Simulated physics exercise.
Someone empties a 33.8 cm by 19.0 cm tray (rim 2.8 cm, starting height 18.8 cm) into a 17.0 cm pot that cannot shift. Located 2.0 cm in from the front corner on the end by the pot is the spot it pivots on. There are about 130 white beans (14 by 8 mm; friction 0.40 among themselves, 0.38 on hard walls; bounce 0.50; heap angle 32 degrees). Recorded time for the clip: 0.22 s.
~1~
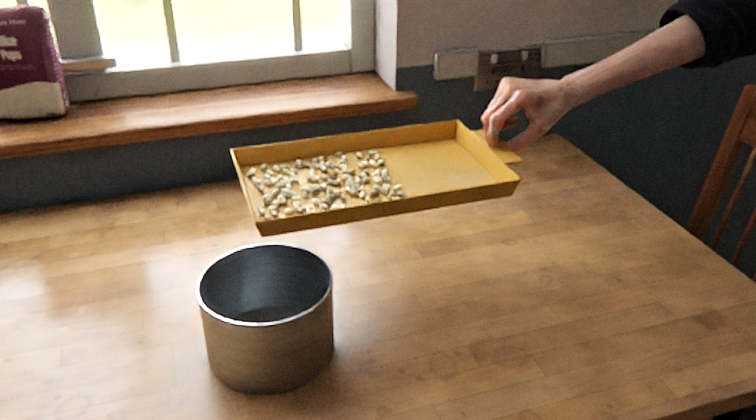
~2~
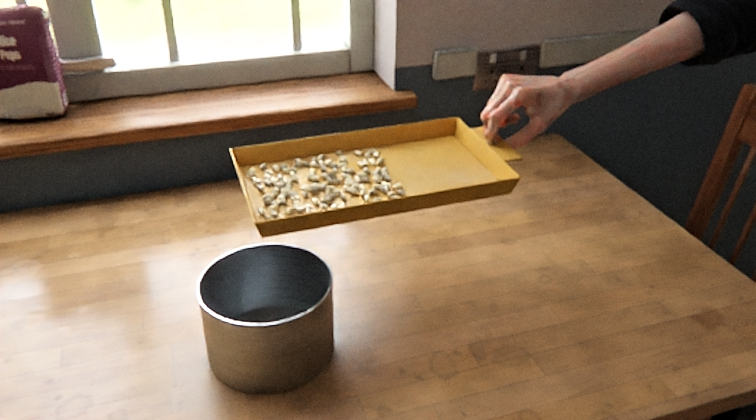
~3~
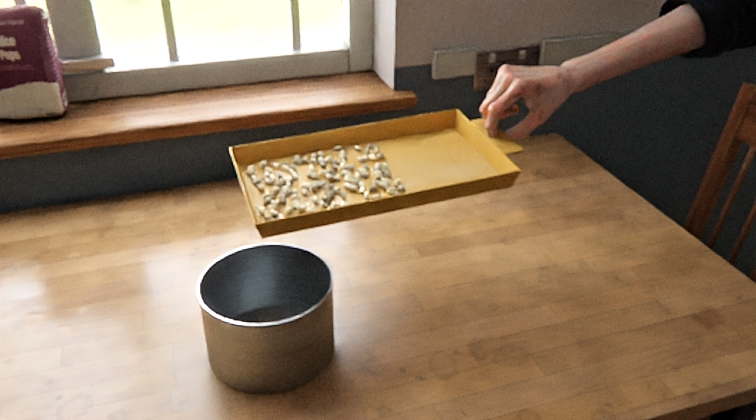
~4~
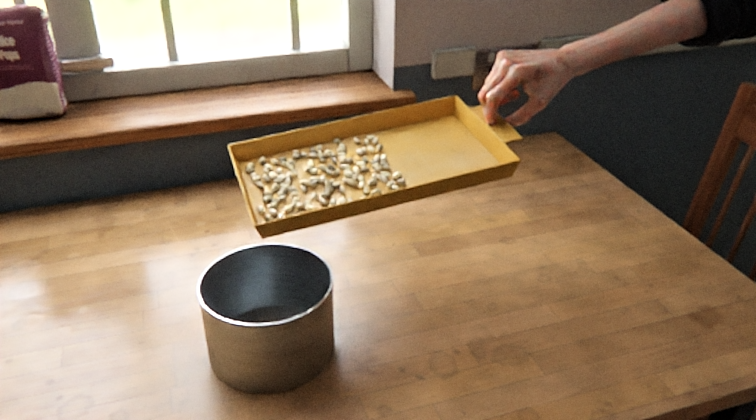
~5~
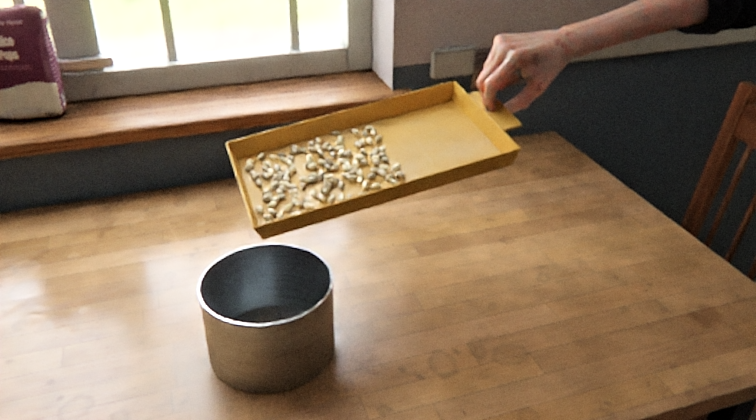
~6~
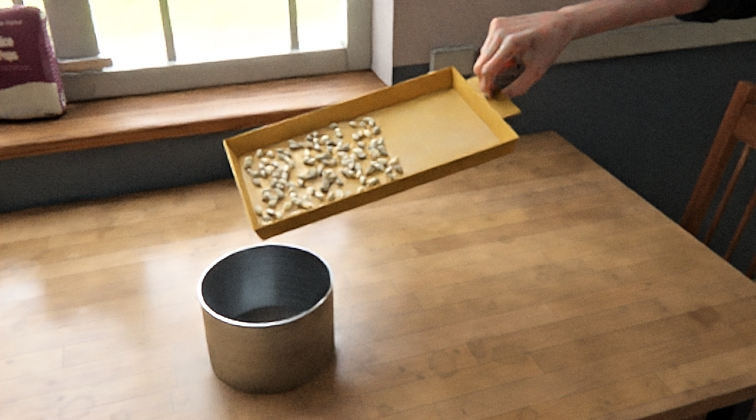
On a wooden table by a window, a hand raising the right end of a yellow tray of white beans above a pot.
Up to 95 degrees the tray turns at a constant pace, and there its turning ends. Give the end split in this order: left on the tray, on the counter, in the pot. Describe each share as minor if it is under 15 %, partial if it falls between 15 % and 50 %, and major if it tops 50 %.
Outcome: Tray: Minimal; counter: Minimal; pot: Predominant.
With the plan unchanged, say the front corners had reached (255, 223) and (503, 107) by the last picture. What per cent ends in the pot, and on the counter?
The pot gets 55 and the counter 45.
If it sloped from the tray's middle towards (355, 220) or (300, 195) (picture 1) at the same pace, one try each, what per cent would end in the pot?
Around 95 % for the first direction, around 55 % for the second.
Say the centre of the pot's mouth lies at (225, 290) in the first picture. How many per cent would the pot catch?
About 100 per cent.
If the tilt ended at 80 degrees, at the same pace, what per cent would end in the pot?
I'd put it at close to 85 per cent.
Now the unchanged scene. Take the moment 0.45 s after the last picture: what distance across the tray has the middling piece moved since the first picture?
About 8 cm.
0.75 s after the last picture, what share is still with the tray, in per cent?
Close to 85 in a hundred parts of the load.
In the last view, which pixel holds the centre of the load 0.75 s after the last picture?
At that moment the load's centre is around (246, 221).
Then, 0.45 s after the last picture, tilt 53 degrees; the tray holds 100 %, the pot 0 %.
Then, 0.75 s after the last picture, tilt 78 degrees; the tray holds 85 %, the pot 10 %.
Then, 1.15 s after the last picture, tilt 95 degrees; the tray holds 5 %, the pot 90 %.
In the end, tray 0 %, counter 0 %, pot 100 %.
